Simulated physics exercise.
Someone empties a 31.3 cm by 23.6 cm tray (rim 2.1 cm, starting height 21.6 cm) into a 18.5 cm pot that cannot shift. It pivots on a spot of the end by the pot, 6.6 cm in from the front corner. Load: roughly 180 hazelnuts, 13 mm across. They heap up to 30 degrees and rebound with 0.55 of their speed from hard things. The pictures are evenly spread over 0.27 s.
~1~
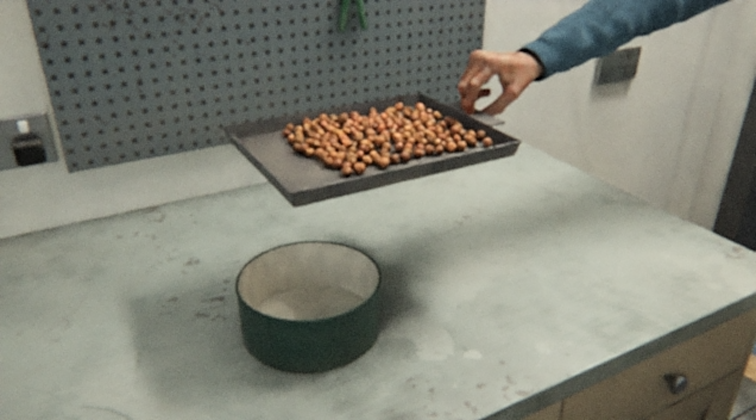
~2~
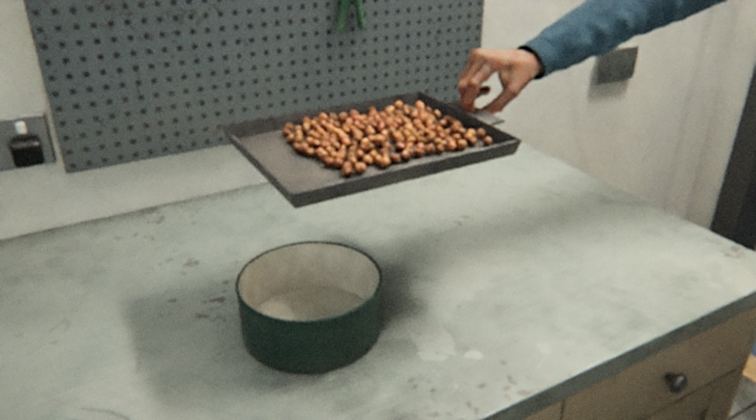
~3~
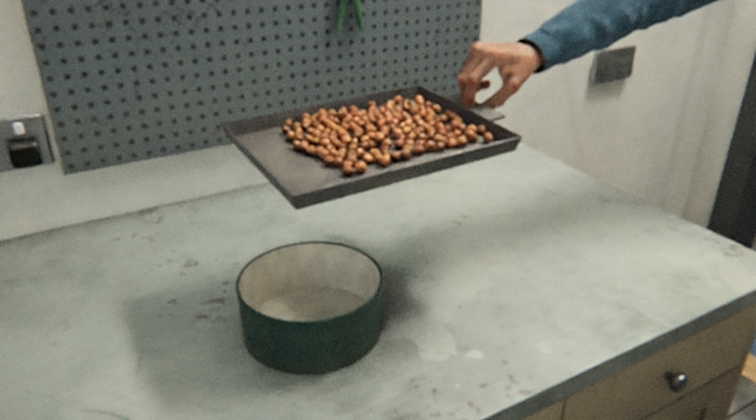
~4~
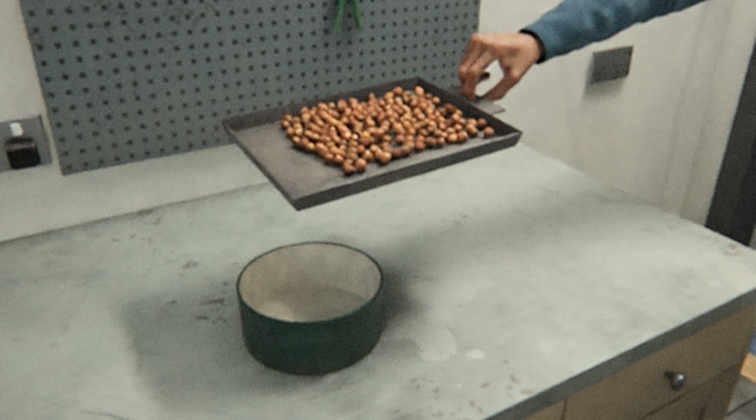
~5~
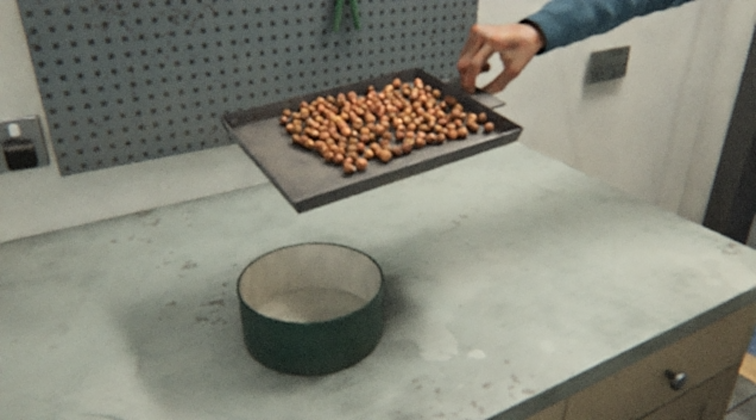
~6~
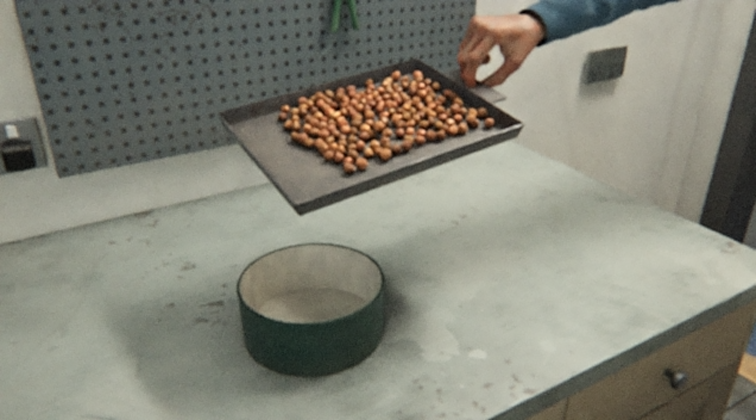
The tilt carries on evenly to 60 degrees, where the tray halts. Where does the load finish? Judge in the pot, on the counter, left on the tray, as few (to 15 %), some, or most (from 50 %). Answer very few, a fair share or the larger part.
Pot: Very few, counter: Very few, tray: The larger part.
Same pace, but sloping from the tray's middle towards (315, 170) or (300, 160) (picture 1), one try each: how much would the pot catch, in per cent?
Some 0 and 0 per cent.
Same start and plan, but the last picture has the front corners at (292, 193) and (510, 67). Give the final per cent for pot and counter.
Pot 0, counter 40.
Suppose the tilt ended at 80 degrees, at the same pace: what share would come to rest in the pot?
It would be near 40 per cent.
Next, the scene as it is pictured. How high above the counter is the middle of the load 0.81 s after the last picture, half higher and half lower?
Some 26 cm.
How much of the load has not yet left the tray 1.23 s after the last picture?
Some 95 per cent of the load.
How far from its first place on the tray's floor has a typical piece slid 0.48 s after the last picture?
Roughly 11 cm.
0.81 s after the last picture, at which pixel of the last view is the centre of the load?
At about (353, 140).
Then, 0.48 s after the last picture, tilt 34 degrees; the tray holds 100 %, the pot 0 %.
Then, 0.81 s after the last picture, tilt 50 degrees; the tray holds 100 %, the pot 0 %.
Then, 1.23 s after the last picture, tilt 60 degrees; the tray holds 95 %, the pot 0 %.
In the end, pot 0 %, counter 5 %, tray 95 %.
